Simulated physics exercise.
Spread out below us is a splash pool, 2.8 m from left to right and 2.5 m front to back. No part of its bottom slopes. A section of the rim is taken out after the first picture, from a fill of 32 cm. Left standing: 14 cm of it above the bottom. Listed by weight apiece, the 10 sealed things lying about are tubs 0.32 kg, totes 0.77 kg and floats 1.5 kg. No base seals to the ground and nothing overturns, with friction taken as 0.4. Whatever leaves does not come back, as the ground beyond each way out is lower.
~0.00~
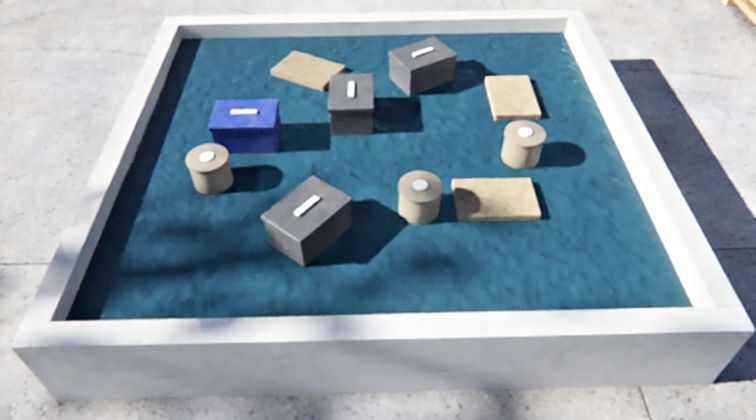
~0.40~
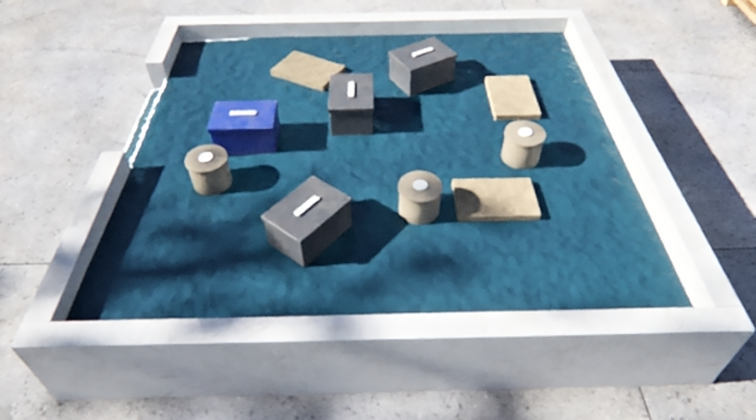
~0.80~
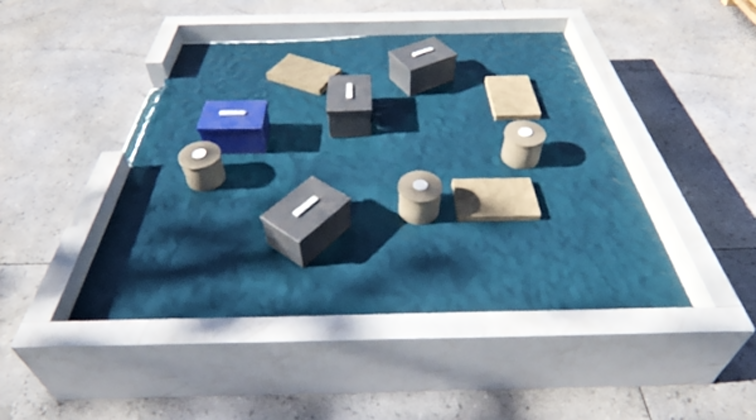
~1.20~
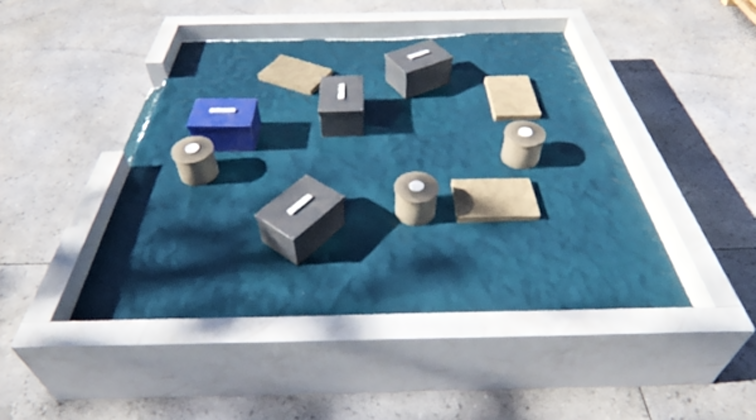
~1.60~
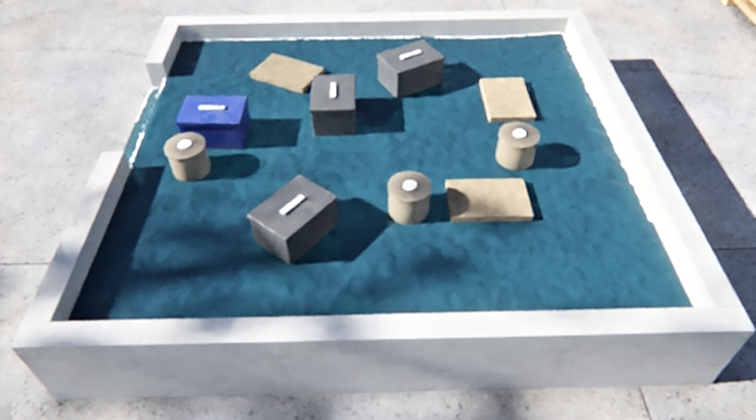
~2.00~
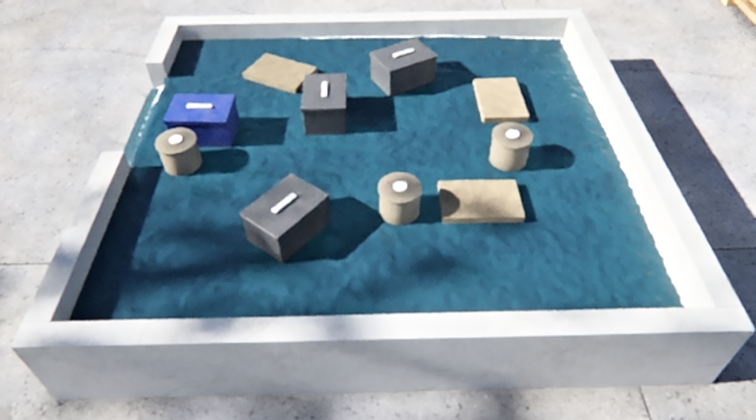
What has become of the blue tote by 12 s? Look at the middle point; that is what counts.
It is going to be lost from the pool.
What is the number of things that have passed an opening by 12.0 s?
Tally so far: 3.
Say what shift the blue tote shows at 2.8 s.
Shift by then: About 50 cm.
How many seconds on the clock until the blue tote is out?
Exit time: About 3.5 s.
After 2.8 s the blue tote is near (172, 104), 0.5 m from its start, afloat; 0 of 10 are out; 10 afloat.
After 5.4 s the blue tote has gone out; 2 of 10 are out; 8 afloat.
After 8.0 s the blue tote has gone out; 2 of 10 are out; 8 afloat.
After 12.0 s the blue tote has gone out; 3 of 10 are out; 7 afloat.
